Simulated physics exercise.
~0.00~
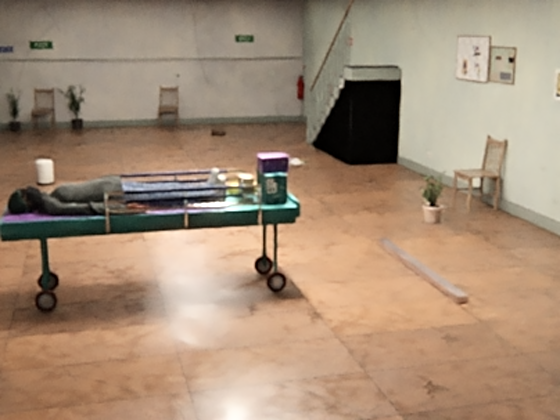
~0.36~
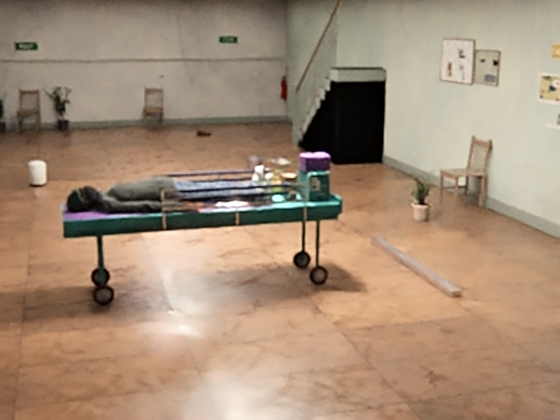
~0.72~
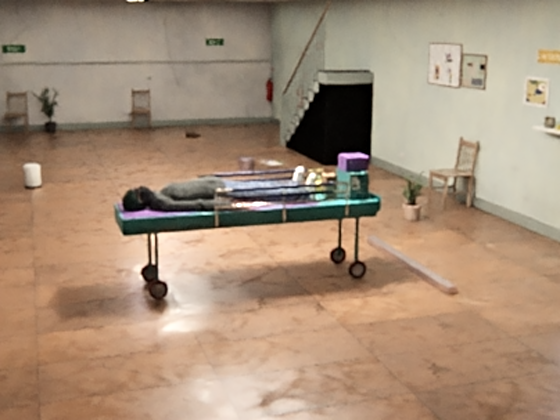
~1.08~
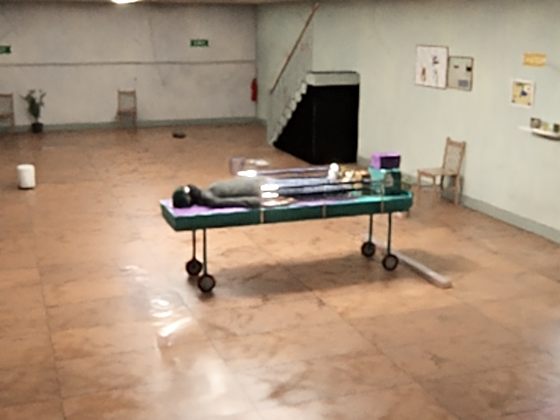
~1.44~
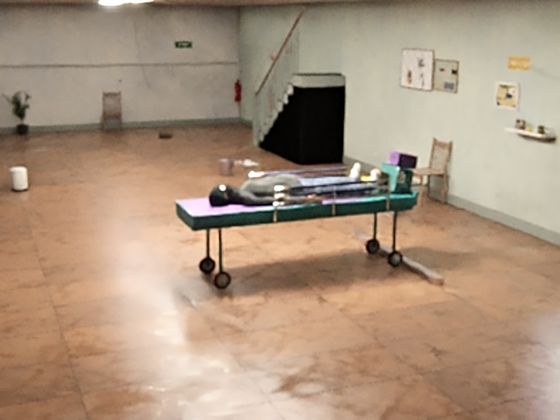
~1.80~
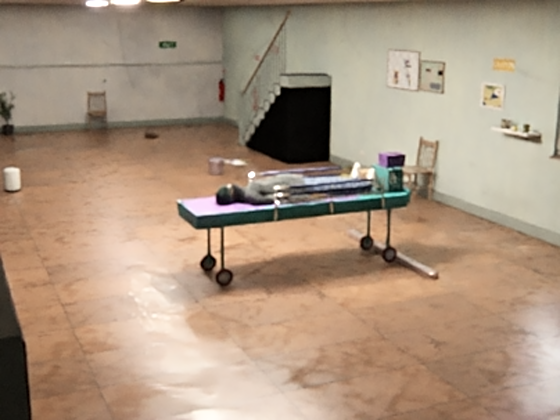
The footage shows a dark figure lying on a wheeled trolley with a purple case and teal holdall at its right end, rolling rightward across a tiled hall towards a low sill, where it stops, the items briefly leaning before settling, with the figure and both bags still aboard.
